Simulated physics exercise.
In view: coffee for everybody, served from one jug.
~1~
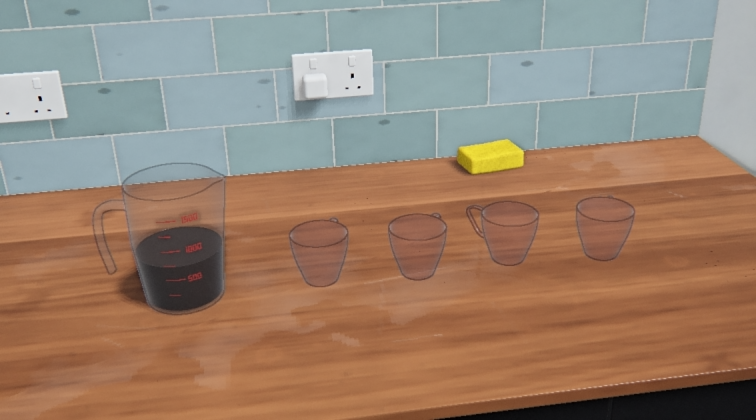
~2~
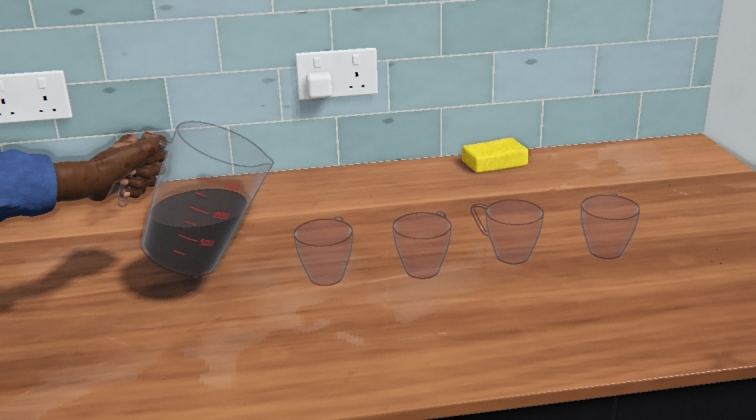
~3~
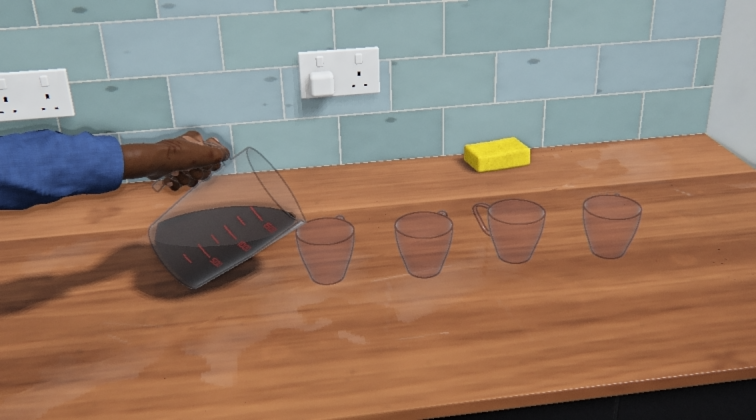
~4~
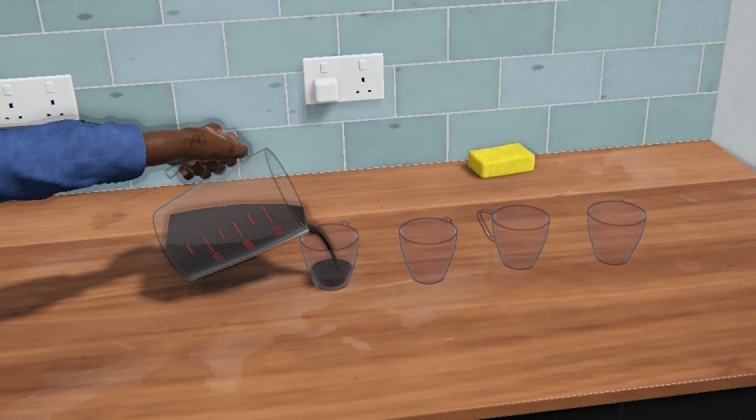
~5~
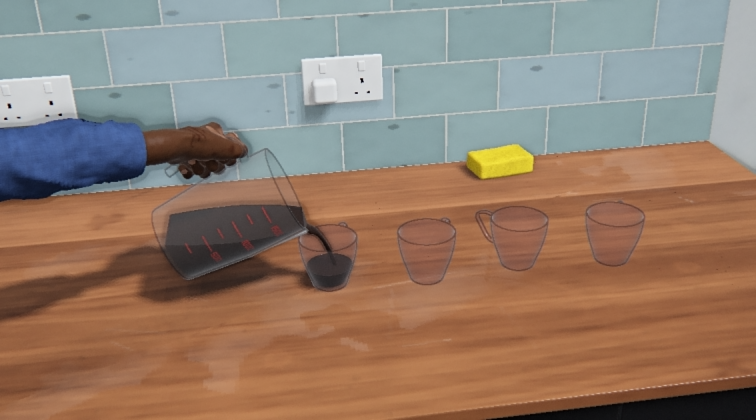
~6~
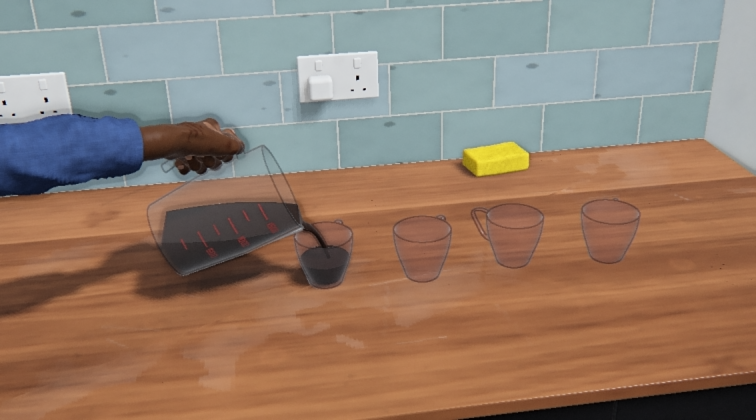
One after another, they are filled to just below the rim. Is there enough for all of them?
I reckon it can't manage all of them, to be honest.
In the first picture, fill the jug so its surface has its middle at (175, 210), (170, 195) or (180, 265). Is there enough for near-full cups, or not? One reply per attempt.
Adequate; adequate; lacking.
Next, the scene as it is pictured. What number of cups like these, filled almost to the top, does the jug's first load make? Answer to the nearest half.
Roughly 3.0.
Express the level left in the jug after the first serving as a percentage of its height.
I'd guess near 30 in a hundred.
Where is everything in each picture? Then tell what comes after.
In the first picture, at the start; jug (178, 237) about half full; four cups, the last at (603, 229).
In the second picture, a hand has the jug; jug (201, 199) tipped 25° with all of its load; the first is empty.
In the third picture, the jug is tipped; jug (226, 219) tipped 55° with all of its load; four cups, the last at (610, 227).
In the fourth picture, the stream is running; jug (233, 216) tipped 65° with nearly all of its load; the first is about a quarter full.
In the fifth picture, the stream is running; jug (231, 215) tipped 65° with nearly all of its load; four cups, the last at (613, 234).
In the sixth picture, the stream is running; jug (227, 212) tipped 70° with nearly all of its load; the first is about half full.
Shortly, the first is about two thirds full.
Then, the first is done and the jug has about two thirds of its load.
At the finish, the jug is empty with three filled and the next at only drops of a serving.
